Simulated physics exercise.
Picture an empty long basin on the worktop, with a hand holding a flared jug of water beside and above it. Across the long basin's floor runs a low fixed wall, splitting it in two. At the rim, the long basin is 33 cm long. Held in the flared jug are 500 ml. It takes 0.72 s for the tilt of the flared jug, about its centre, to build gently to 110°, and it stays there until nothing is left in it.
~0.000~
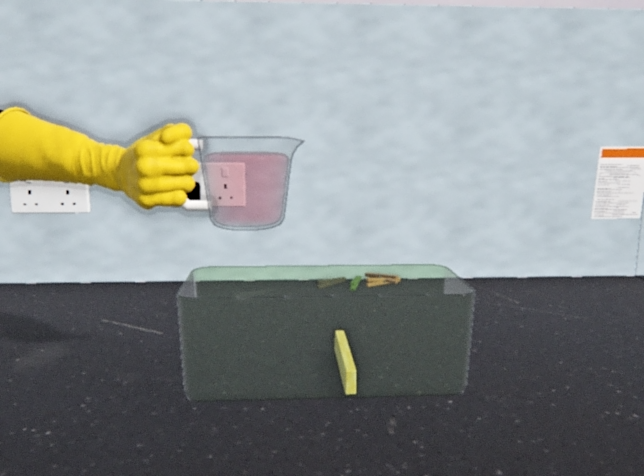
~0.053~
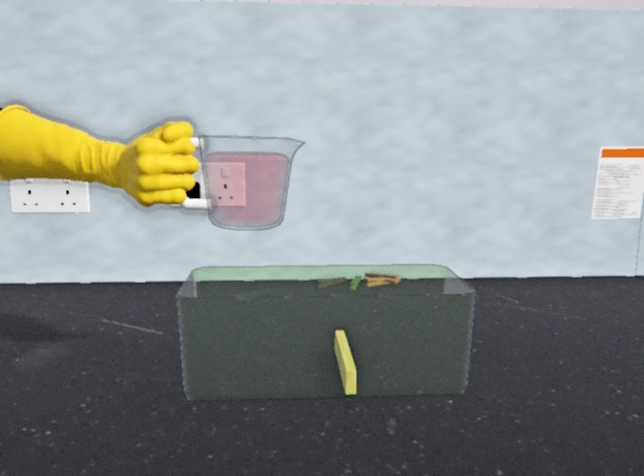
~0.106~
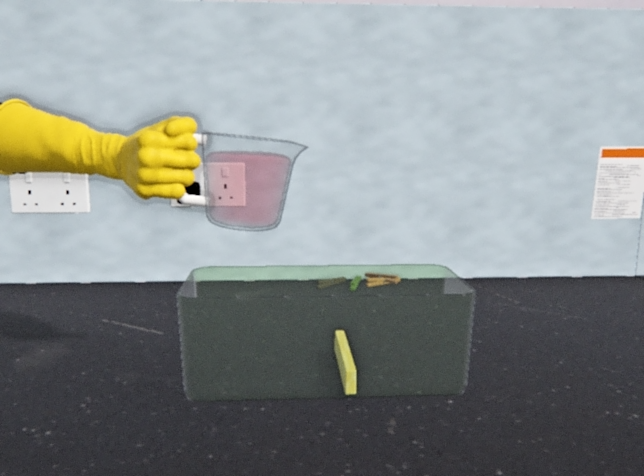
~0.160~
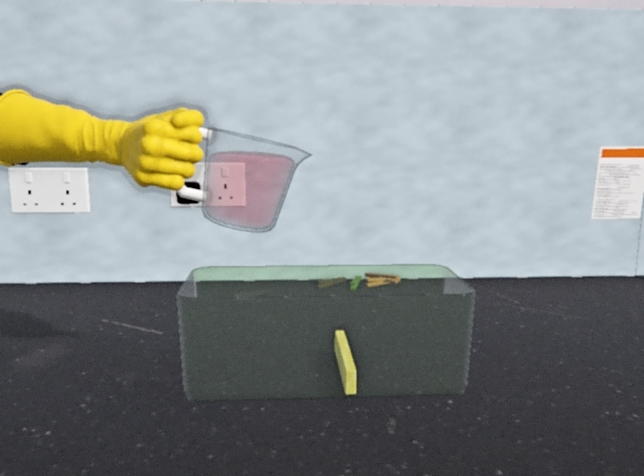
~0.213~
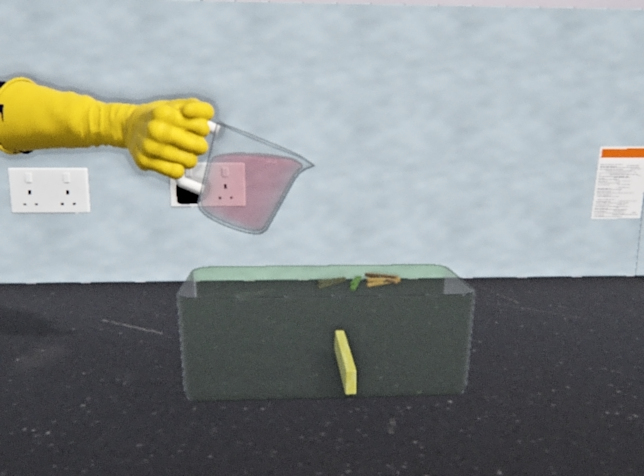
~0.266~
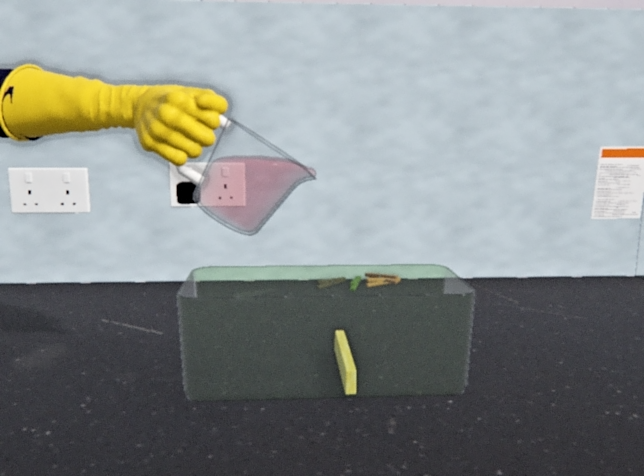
A yellow-gloved hand holds a clear flared jug of pinkish liquid almost upright above a long, see-through basin on a dark worktop. The hand then gradually tilts the jug to the right, its handle side rising as the spout dips, until the liquid reaches the pouring edge.
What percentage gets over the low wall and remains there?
50 %.
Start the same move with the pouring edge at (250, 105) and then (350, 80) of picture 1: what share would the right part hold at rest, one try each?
Roughly 10 per cent the first time and 80 per cent the second.
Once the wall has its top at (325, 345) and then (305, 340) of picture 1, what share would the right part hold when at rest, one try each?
Around 85 and 95 percent, in that order.
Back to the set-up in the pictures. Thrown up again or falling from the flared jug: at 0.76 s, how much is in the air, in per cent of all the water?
About 6 per cent.
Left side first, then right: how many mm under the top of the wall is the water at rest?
About 20 mm left, about 14 mm right.
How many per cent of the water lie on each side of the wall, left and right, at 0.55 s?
I'd say some 6 in a hundred on the left and 24 on the right.
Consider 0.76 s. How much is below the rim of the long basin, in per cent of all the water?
The fraction sits near 90 in a hundred.
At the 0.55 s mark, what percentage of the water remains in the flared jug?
Remaining: Near 44 % of the total.
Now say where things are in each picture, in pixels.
Tilt 0°; pouring edge (305, 140); surface from (204, 155) to (290, 155); the long basin's rim runs from (186, 283) to (459, 280); the wall's top is at (345, 350), in the first picture.
Tilt 1°; pouring edge (306, 141); surface from (205, 154) to (290, 155), in the second picture.
Tilt 6°; pouring edge (309, 146); surface from (206, 153) to (292, 157), in the third picture.
Tilt 13°; pouring edge (312, 154); surface from (209, 154) to (296, 158), in the fourth picture.
Tilt 22°; pouring edge (316, 165); surface from (213, 158) to (304, 161), in the fifth picture.
Tilt 33°; pouring edge (317, 178); surface from (209, 166) to (311, 169); 1 per cent is over the edge, in the sixth picture.
By 0.55 s the tilt is 96° and 44 per cent is still to pour, 6 is left of the wall and 23 right of it.
By 0.76 s the tilt is 110° and 5 per cent is still to pour, 39 is left of the wall and 51 right of it.
By 0.98 s the tilt is 110° and 0 per cent is still to pour, 48 is left of the wall and 50 right of it.
By 1.22 s the tilt is 110° and 0 per cent is still to pour, 49 is left of the wall and 50 right of it.
At rest 49 per cent lies left of the wall, 50 right of it and 1 outside.
